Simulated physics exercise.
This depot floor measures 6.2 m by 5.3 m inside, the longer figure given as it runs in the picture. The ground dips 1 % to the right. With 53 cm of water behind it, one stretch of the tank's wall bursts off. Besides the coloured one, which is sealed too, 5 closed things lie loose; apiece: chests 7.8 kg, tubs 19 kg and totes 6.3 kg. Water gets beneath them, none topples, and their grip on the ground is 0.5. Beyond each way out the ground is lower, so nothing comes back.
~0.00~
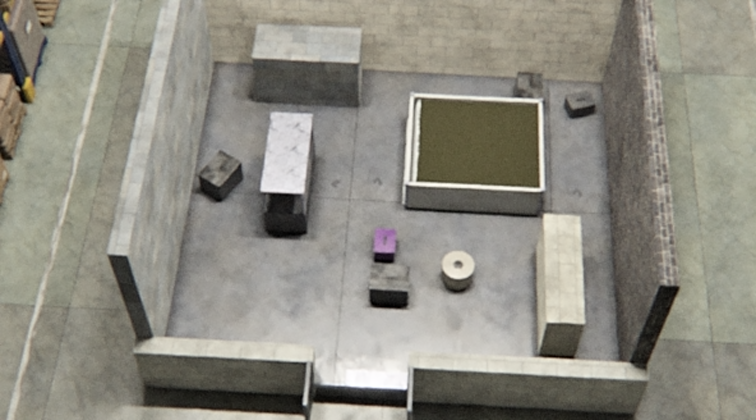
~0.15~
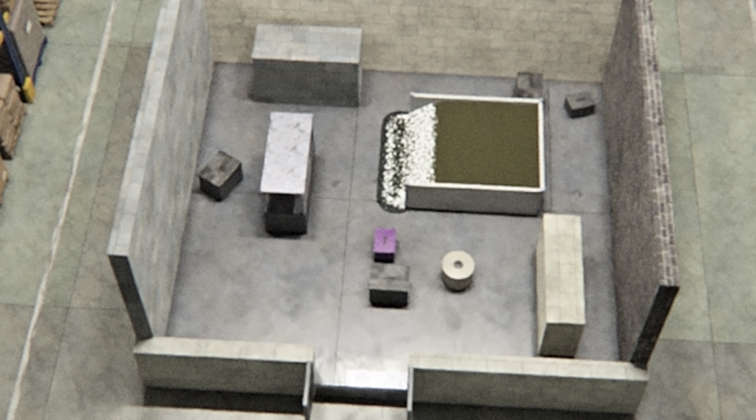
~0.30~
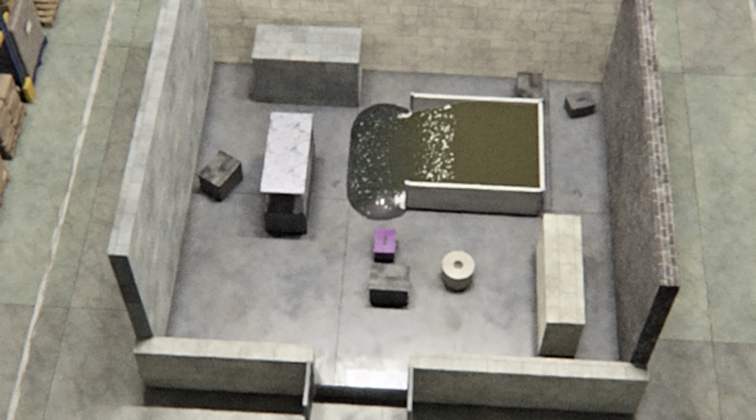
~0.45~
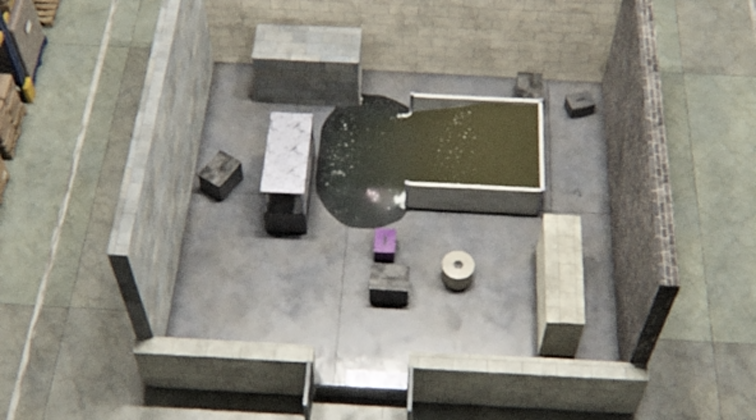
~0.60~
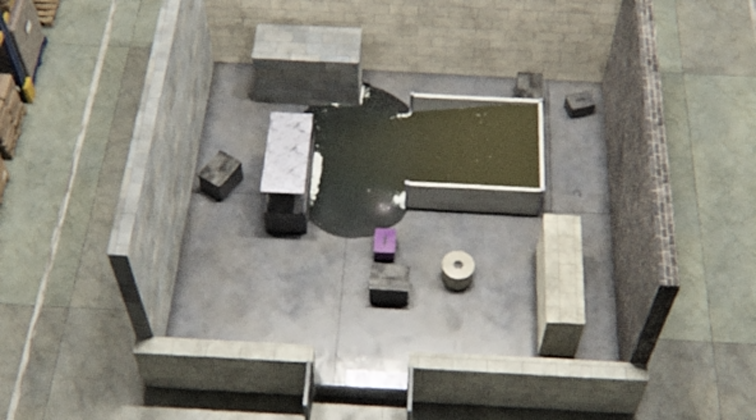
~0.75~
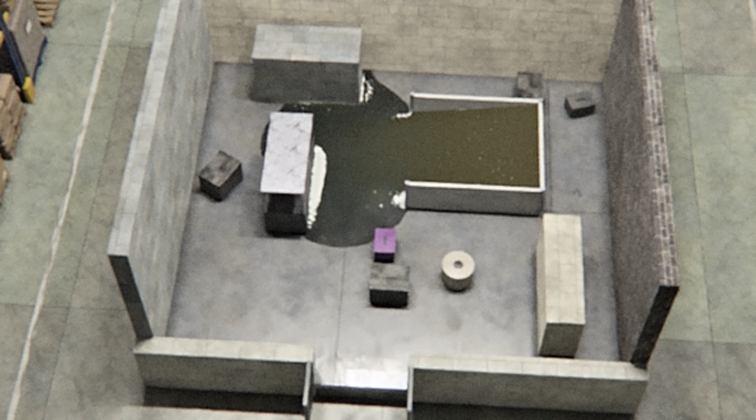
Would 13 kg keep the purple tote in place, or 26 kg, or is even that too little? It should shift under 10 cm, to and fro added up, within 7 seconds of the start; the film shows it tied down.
I expect that the smaller load will do.
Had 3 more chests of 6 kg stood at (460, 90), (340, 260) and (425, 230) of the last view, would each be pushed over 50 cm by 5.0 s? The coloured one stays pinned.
In that order: More, over, under.
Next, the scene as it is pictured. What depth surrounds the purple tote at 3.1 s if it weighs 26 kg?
About 4 cm.
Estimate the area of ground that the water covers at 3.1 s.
Some 21 m2.
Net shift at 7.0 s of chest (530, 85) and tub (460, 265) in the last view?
In turn: 80 cm, 0 cm.
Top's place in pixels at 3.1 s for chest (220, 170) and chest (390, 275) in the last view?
Near (253, 195) and (414, 290).
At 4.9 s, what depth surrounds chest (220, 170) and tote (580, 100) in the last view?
Roughly 5 and 1 cm.
After 1.4 s the purple tote would be 0 cm from its start with 13 kg and 0 cm from its start with 26 kg; 0 cm of water round it then.
After 3.1 s the purple tote would be 0 cm from its start with 13 kg and 0 cm from its start with 26 kg; 4 cm of water round it then.
After 4.9 s the purple tote would be 0 cm from its start with 13 kg and 0 cm from its start with 26 kg; 3 cm of water round it then.
After 7.0 s the purple tote would be 0 cm from its start with 13 kg and 0 cm from its start with 26 kg; 3 cm of water round it then.
